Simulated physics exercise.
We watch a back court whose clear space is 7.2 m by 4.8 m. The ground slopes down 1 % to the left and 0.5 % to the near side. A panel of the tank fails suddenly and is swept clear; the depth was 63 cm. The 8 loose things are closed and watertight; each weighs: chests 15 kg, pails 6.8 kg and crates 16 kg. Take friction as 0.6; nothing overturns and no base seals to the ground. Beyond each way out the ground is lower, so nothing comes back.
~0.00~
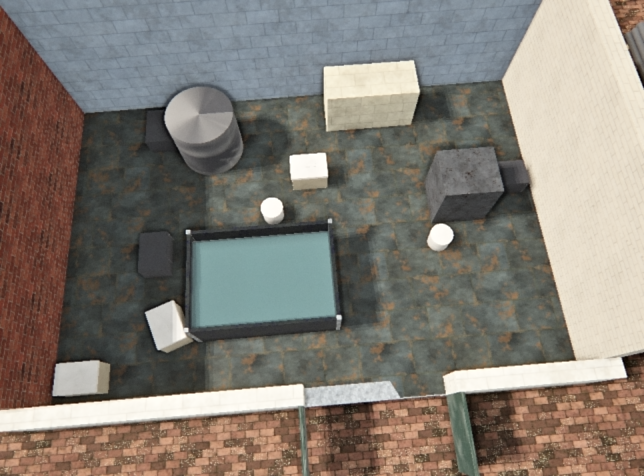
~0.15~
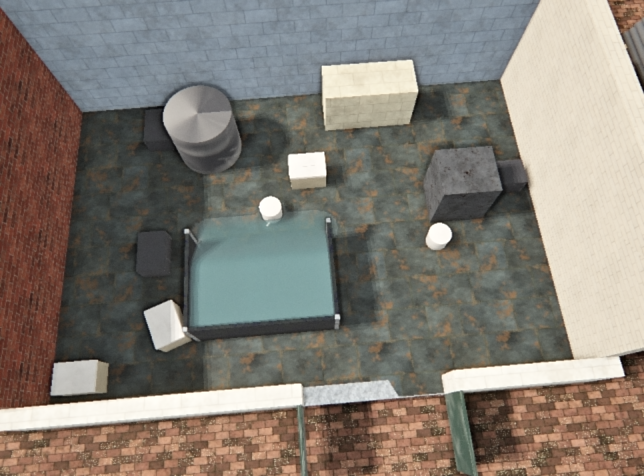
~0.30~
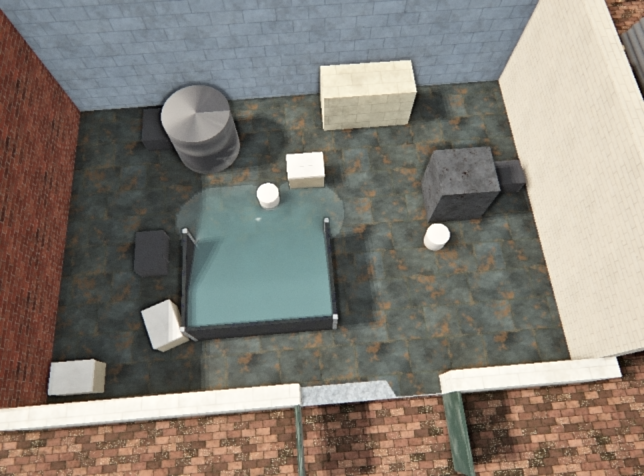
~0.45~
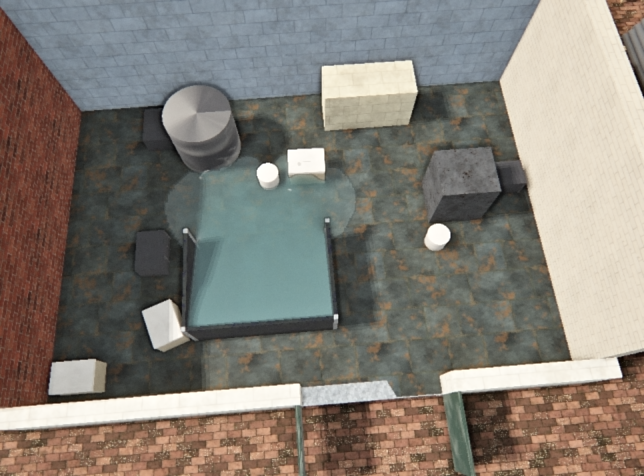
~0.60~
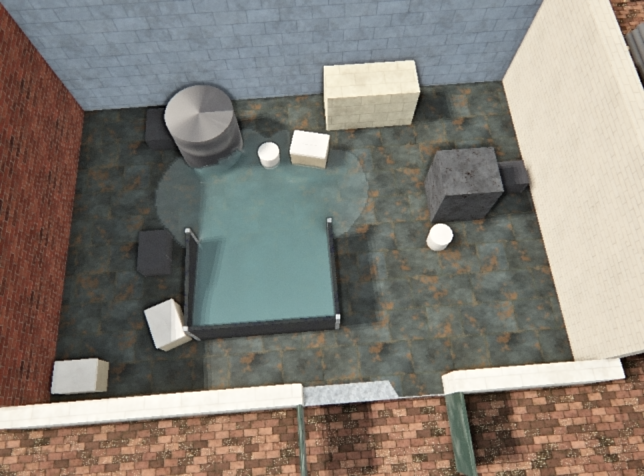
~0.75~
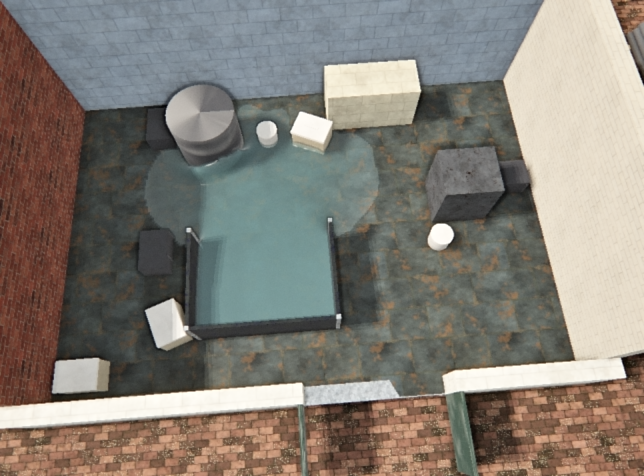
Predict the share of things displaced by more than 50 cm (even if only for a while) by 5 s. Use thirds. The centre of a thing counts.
It is between one and two thirds.
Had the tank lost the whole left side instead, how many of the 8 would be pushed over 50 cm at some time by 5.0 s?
In that case 3 of them.
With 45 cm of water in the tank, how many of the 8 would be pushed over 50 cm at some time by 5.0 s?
Then 3.
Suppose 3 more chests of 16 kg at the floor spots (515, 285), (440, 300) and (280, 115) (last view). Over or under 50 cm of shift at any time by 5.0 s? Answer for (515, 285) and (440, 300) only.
In that order: Short of it, under.
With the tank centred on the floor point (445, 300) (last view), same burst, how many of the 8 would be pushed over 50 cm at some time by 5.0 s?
Then 3.
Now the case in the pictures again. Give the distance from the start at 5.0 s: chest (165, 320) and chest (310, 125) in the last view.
In turn: 0 cm, 80 cm.
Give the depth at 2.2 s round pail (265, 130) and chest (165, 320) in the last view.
Roughly 16 and 0 cm.
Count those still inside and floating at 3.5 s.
3 of them.
After 1.1 s 2 of 8 are over 50 cm from their spots; 1 afloat.
After 2.2 s 2 of 8 are over 50 cm from their spots; 2 afloat.
After 3.5 s 3 of 8 are over 50 cm from their spots; 3 afloat.
After 5.0 s 4 of 8 are over 50 cm from their spots, and 4 have been at some point; 2 afloat.
